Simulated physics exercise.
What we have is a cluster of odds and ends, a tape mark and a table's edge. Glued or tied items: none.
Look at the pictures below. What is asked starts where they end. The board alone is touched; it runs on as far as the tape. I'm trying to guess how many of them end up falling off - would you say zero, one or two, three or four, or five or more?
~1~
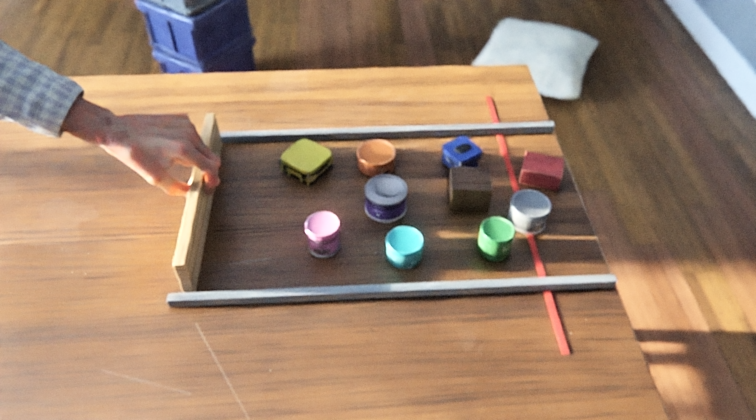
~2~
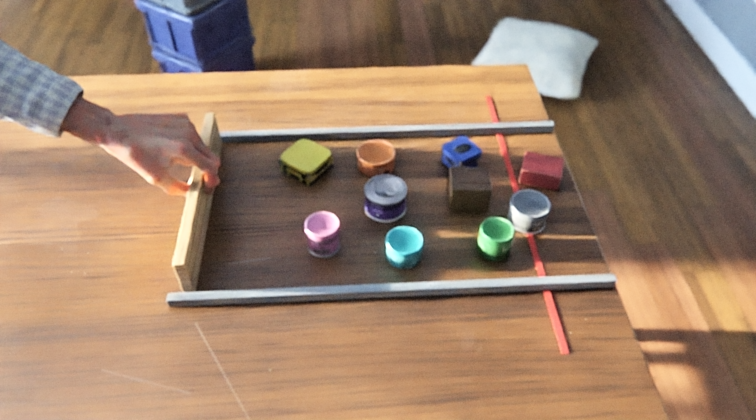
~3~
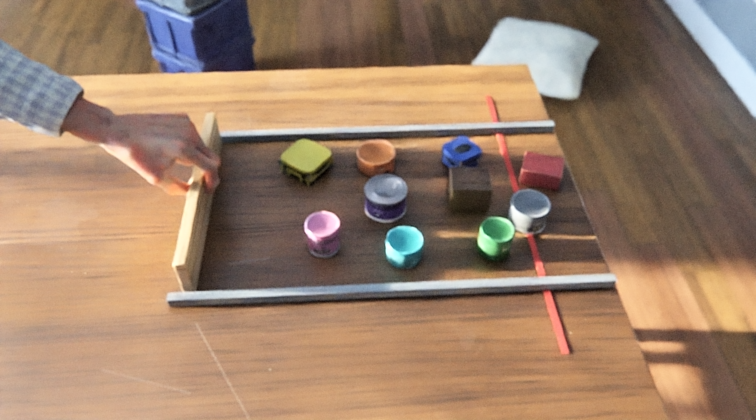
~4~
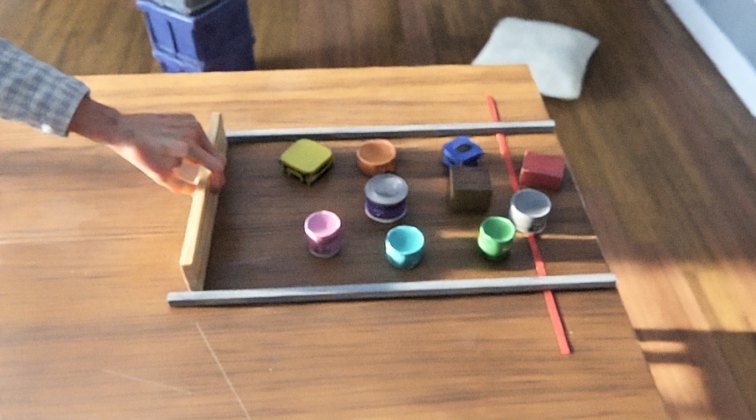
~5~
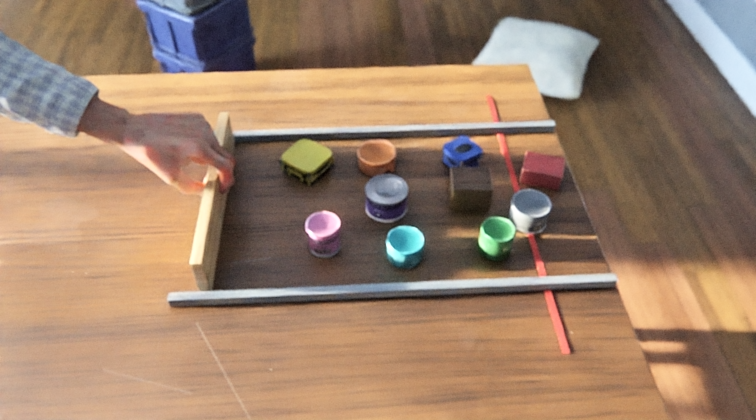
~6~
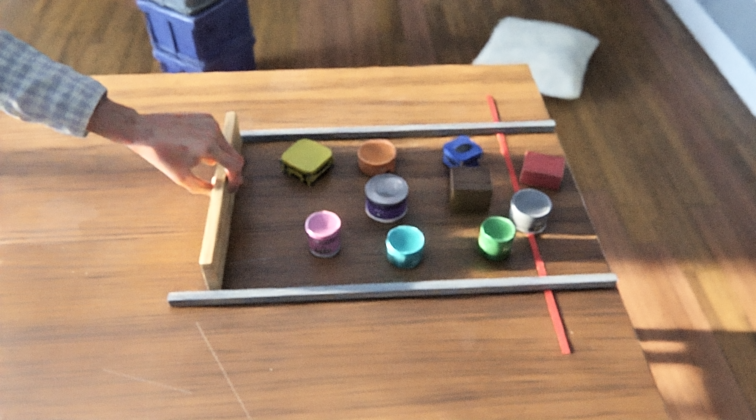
The count that drops over the edge is just one or a pair.
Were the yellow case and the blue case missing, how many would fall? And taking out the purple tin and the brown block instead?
First 1, then 0.
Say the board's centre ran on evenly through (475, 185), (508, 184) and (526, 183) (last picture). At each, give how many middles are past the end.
The numbers are 0, 2 and 3.
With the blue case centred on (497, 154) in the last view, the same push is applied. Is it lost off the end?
From that start the object does not stay.
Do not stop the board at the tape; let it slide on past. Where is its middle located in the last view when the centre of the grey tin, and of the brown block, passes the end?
Approx. (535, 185) for the first, approx. (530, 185) for the second.
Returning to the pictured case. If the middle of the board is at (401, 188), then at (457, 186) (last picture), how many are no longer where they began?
At that stage 6; at the next, 9.
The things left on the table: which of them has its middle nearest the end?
That's the orange tub.
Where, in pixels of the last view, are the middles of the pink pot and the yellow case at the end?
They end up close to (549, 225) and (524, 143).
A little later, none off yet; red block at rest near (542, 170); grey tin at rest near (529, 212); green tub at rest near (496, 239).
Next, none off yet; red block shifted about its own width near (572, 182); grey tin moving near (536, 212); green tub shifted about its own width near (537, 238).
When it is over, the number that fall off is one or two; down, blue case and red block.
